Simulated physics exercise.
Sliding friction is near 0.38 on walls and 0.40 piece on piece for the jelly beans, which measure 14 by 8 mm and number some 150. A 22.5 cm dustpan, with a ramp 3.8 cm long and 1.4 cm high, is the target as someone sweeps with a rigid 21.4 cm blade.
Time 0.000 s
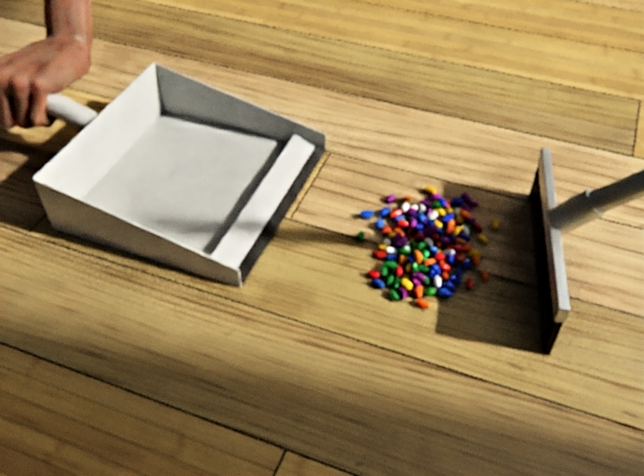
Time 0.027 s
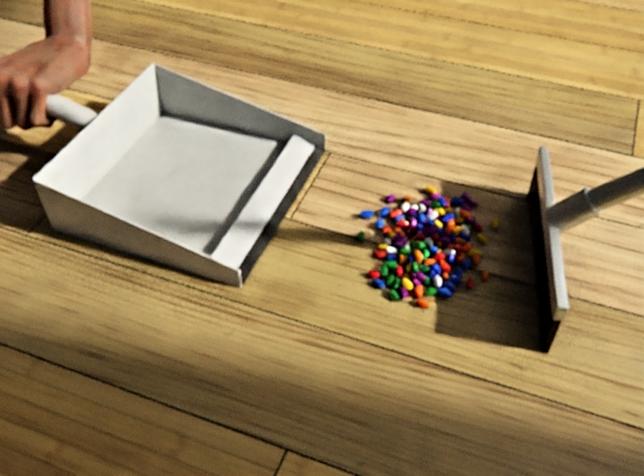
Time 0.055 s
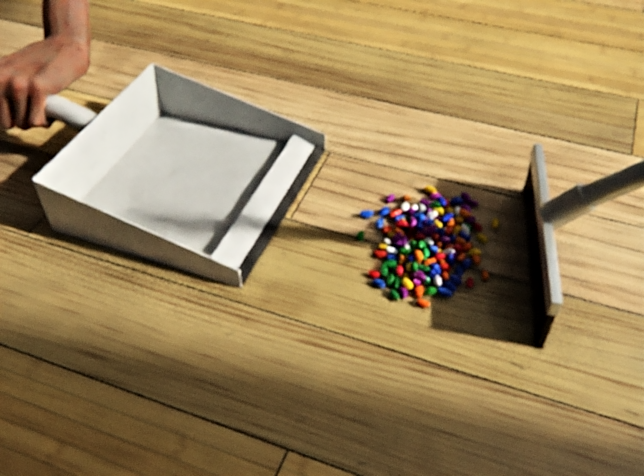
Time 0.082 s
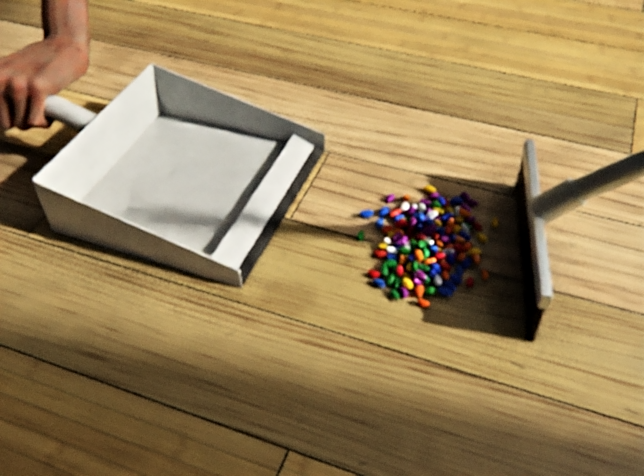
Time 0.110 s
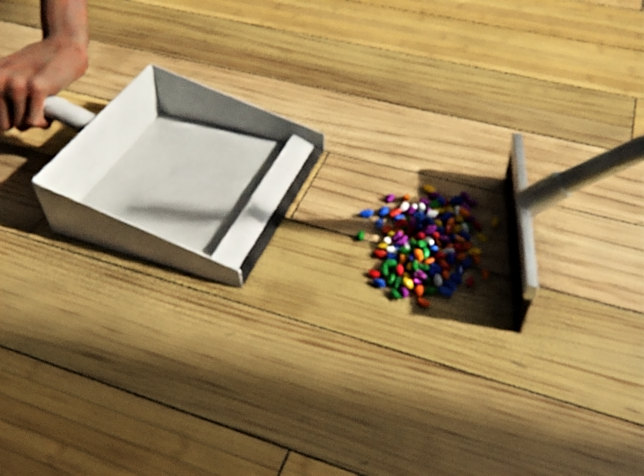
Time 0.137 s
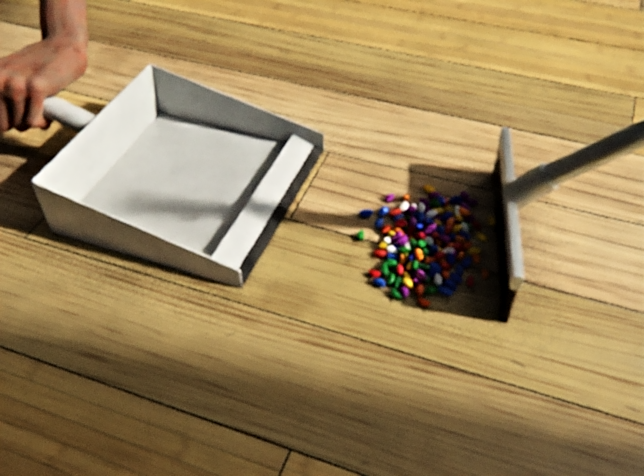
A pale wooden plank floor, lit so that shadows fall across it, is seen from above at an angle by a camera that stays still. A hand at the left edge holds the handle of a white dustpan, its open side facing a small pile of shiny multicoloured pieces right of centre, with an upright grey blade on a handle farther right. The blade slides a short way left, slowly then faster, nearing the pieces, which stay in place like the dustpan.
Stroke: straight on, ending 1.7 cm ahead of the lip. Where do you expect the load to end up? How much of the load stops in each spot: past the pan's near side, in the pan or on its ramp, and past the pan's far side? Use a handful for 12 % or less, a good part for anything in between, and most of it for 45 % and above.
My call is past the pan's near side: A handful; in the pan or on its ramp: A handful; past the pan's far side: A handful.
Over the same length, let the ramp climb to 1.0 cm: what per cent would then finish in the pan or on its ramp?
Around 0 per cent.
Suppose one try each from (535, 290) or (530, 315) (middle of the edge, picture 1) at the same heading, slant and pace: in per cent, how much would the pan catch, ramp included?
The two tries give some 5 % and some 5 %.
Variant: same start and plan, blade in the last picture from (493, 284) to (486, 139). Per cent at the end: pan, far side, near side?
The pan gets 15, the far side 5 and the near side 5.
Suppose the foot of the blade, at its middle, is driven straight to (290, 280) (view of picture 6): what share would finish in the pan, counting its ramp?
Roughly 20 percent.
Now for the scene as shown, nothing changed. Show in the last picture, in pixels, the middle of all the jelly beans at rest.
About (325, 213).
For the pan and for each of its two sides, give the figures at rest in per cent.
Near side 0 %, pan 0 %, far side 5 %.
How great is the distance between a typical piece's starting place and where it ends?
It works out to roughly 12 cm.
After 0.33 s, middle of the blade 13 cm from the lip; 0 % over the lip, far side 0 %, near side 0 %.
After 0.45 s, middle of the blade 7 cm from the lip; 0 % over the lip, far side 5 %, near side 0 %.
After 0.71 s, middle of the blade 4 cm from the lip; 0 % over the lip, far side 5 %, near side 0 %.
In the end, at 2.1 s, near side 0 %, pan 0 %, far side 5 %, in front of the lip or behind the blade 90 %.
